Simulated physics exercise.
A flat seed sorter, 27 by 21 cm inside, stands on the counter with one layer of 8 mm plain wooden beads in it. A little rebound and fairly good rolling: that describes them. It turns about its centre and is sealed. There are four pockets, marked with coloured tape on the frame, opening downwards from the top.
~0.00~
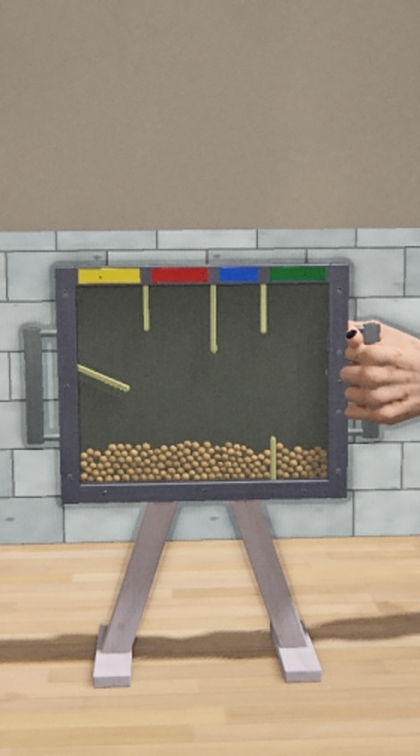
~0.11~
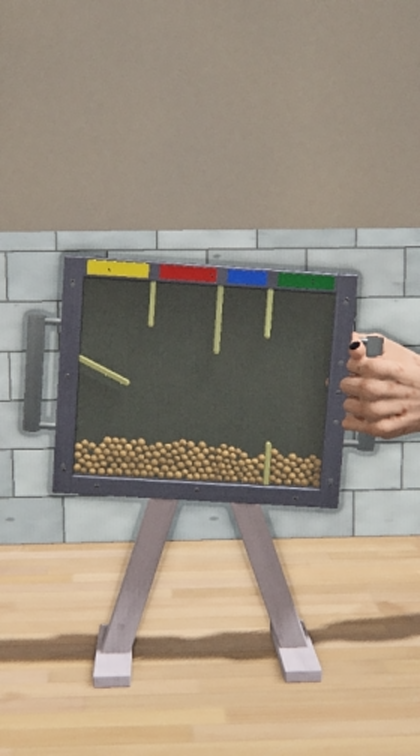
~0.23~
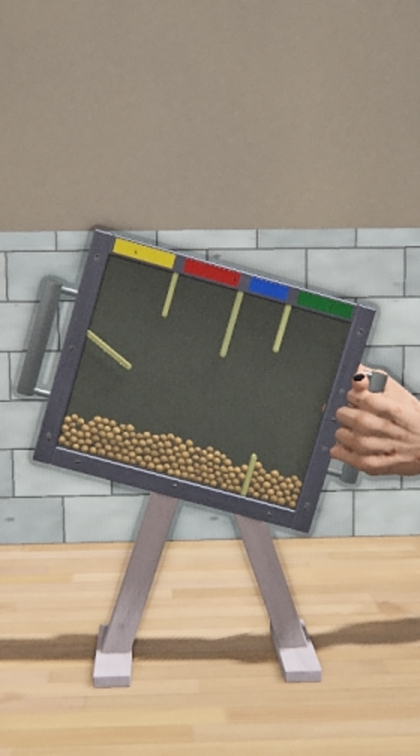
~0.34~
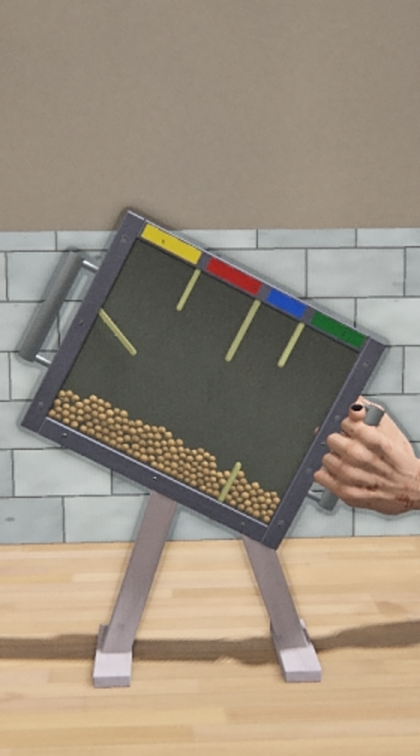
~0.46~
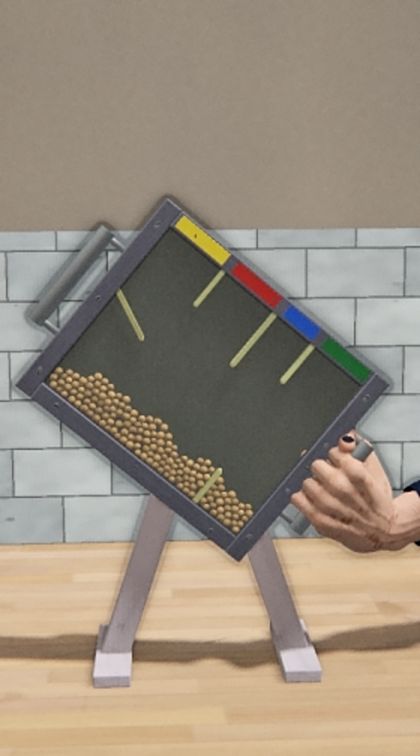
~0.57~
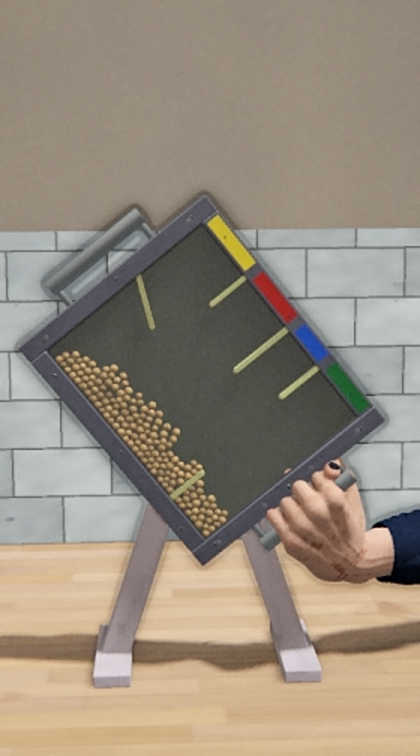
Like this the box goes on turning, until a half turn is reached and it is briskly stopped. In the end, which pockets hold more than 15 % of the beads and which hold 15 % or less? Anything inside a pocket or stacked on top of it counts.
As I see it, yellow: I expect it to fall behind the mark; green: I expect it to beat the mark; red: I expect it to fall behind the mark; blue: I expect it to beat the mark.
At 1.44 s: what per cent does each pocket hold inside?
Yellow pocket: 0; green pocket: 35; red pocket: 0; blue pocket: 0.
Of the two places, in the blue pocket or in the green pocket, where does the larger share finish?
It's the green pocket that finishes with more.
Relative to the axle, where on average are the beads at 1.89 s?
Offset: About 9 cm left, about 5 cm below.
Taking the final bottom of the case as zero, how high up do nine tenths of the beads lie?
That height is around 8 cm.
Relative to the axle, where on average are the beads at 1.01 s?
Roughly 5 cm to the left of the axle and 8 cm beneath it.
After 1.01 s it has turned 97°, the beads' middle is 5 cm left of and 8 cm below the axle; inside pockets, green 5 %.
After 1.44 s it has turned 141°, the beads' middle is 7 cm left of and 8 cm below the axle; inside pockets, green 35 %.
Settled by 2.6 s, yellow 0 %, green 65 %, red 0 %, blue 35 %.
